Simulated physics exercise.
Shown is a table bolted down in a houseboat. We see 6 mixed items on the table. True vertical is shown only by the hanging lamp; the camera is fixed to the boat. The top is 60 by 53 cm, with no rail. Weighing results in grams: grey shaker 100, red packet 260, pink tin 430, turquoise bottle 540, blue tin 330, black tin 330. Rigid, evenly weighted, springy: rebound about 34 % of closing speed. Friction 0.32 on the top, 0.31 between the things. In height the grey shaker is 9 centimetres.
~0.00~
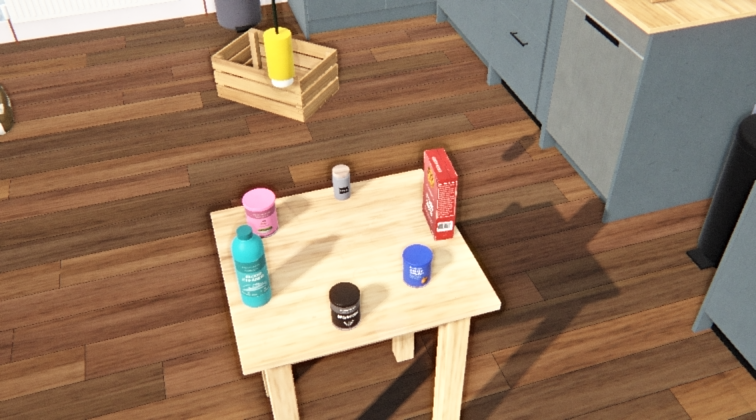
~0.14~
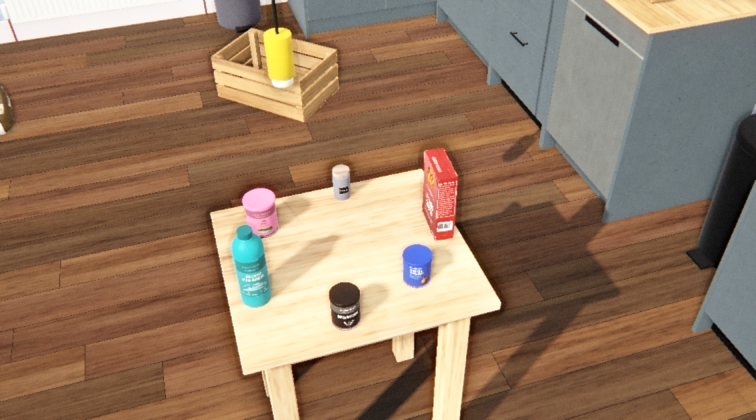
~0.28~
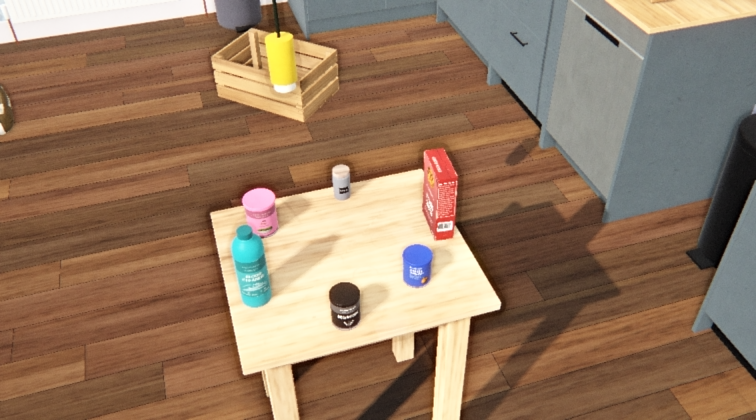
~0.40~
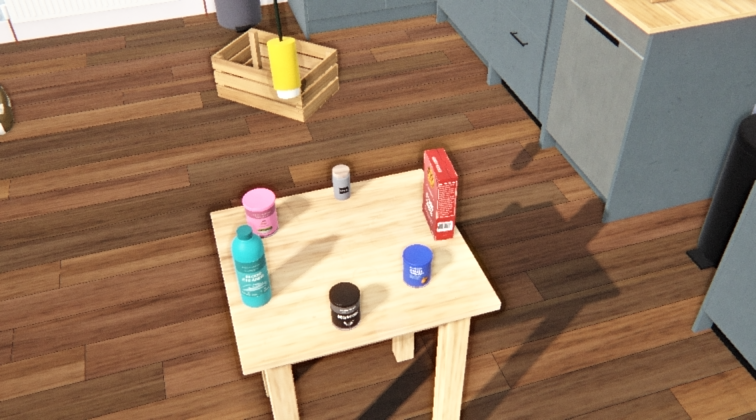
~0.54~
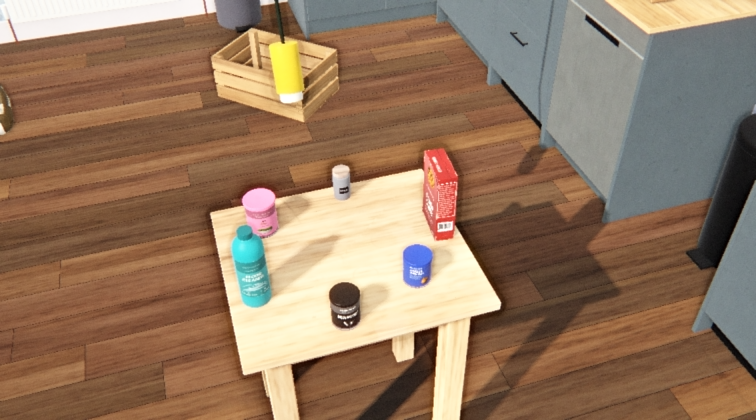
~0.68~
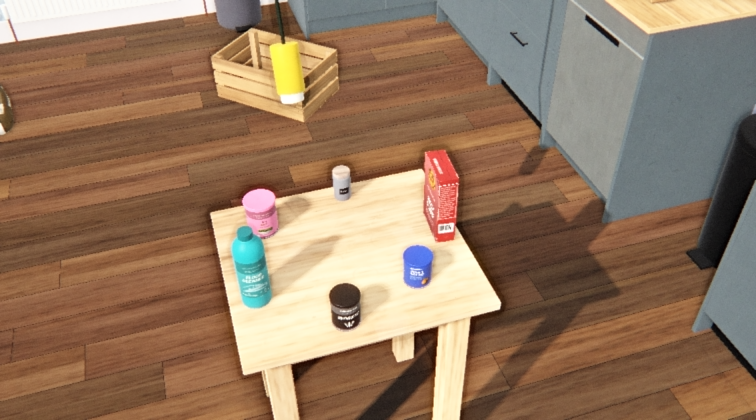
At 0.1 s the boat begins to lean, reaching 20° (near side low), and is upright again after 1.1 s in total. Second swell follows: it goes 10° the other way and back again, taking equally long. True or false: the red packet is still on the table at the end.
True.
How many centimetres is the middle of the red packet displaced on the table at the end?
The shift is close to 2 cm.
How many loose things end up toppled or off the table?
I make it 0.
After 0.78 s, heel 17°, near side down; red packet slid 2 cm near (441, 199).
After 0.88 s, heel 13°, near side down; red packet slid 2 cm near (442, 201).
After 1.48 s, heel 5°, far side down; red packet slid 2 cm near (443, 201).
After 2.28 s, boat level; red packet slid 2 cm near (443, 201).
At rest (2.8 s), all 6 in place, give or take 5 cm. In the last view, red packet near (443, 201).
